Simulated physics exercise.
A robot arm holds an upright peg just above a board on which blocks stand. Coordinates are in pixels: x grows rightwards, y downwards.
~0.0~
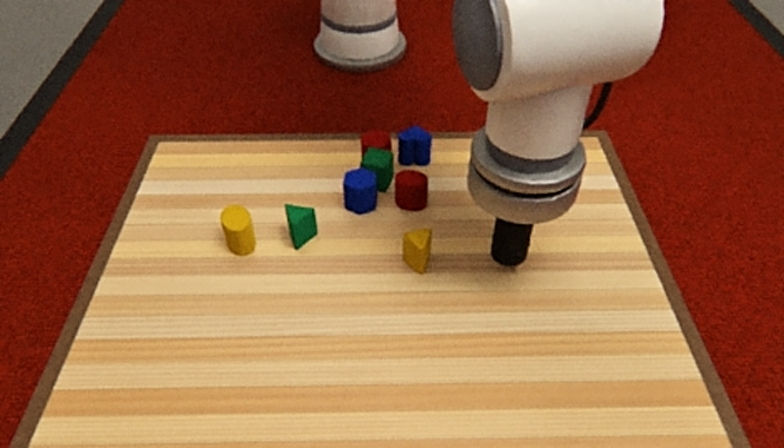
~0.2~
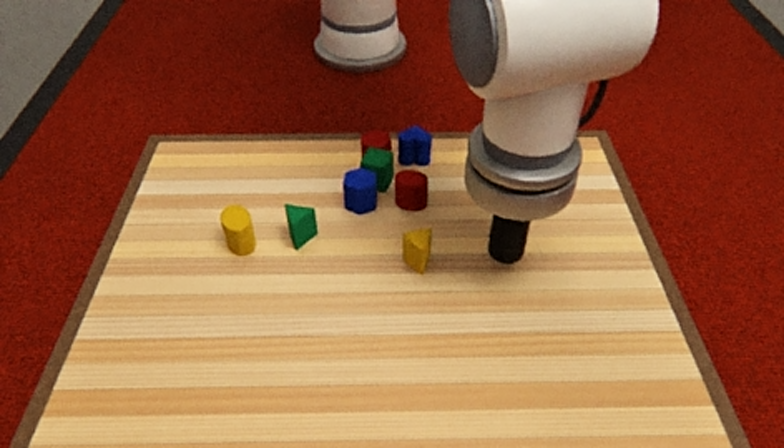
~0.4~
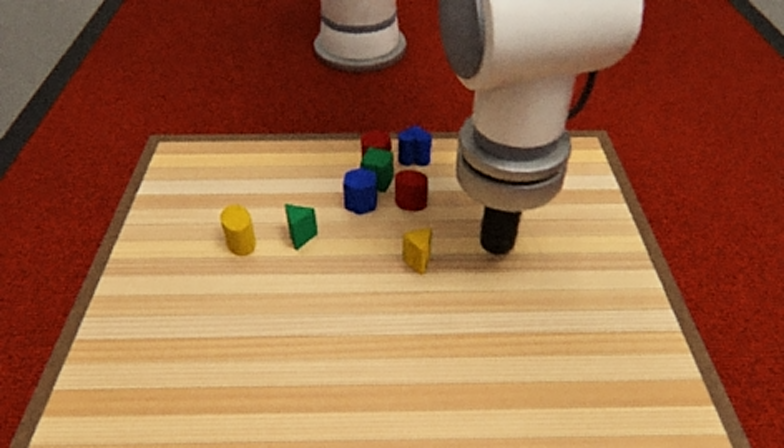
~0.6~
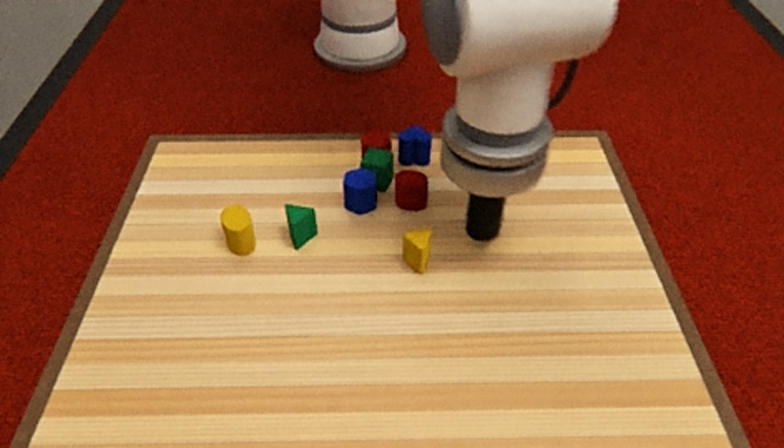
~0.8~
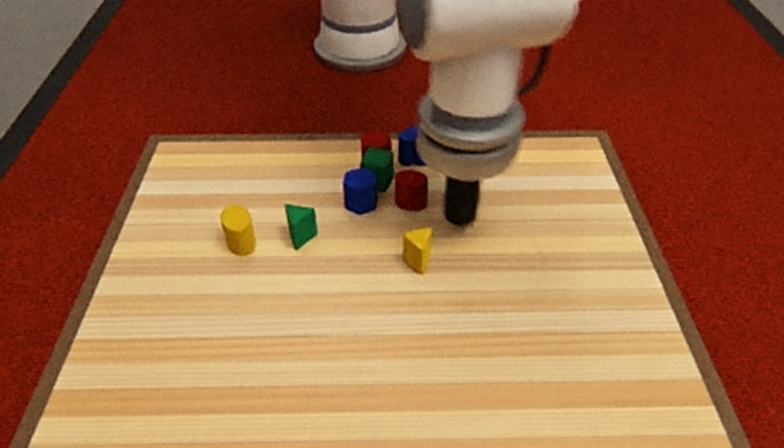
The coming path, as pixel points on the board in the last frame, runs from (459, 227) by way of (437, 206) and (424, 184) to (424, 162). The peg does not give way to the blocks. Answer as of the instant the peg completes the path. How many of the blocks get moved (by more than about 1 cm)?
It will shift two blocks.
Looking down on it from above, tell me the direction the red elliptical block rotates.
It goes anticlockwise.
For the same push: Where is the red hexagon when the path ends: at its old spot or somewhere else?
When the path is over, the red hexagon is still on its spot.
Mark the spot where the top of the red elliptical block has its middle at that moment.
Answer: (396, 170).
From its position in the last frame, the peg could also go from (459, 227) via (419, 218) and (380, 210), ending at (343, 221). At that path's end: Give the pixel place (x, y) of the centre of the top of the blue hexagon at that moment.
Most likely (336, 173).
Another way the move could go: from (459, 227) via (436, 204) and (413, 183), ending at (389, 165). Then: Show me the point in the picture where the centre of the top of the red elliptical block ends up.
The middle of its upper face should be somewhere near (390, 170).
What follows on the original path. One third of the way, peg at (437, 193); red elliptical block at (405, 175), turned 15° anticlockwise.
Two thirds of the way, peg at (424, 172); red elliptical block at (396, 170), turned 65° anticlockwise.
At the end, peg at (424, 151); red hexagon unmoved; green square block unmoved; red elliptical block at (396, 170), turned 65° anticlockwise; blue heart block at (410, 125), turned 40° anticlockwise.
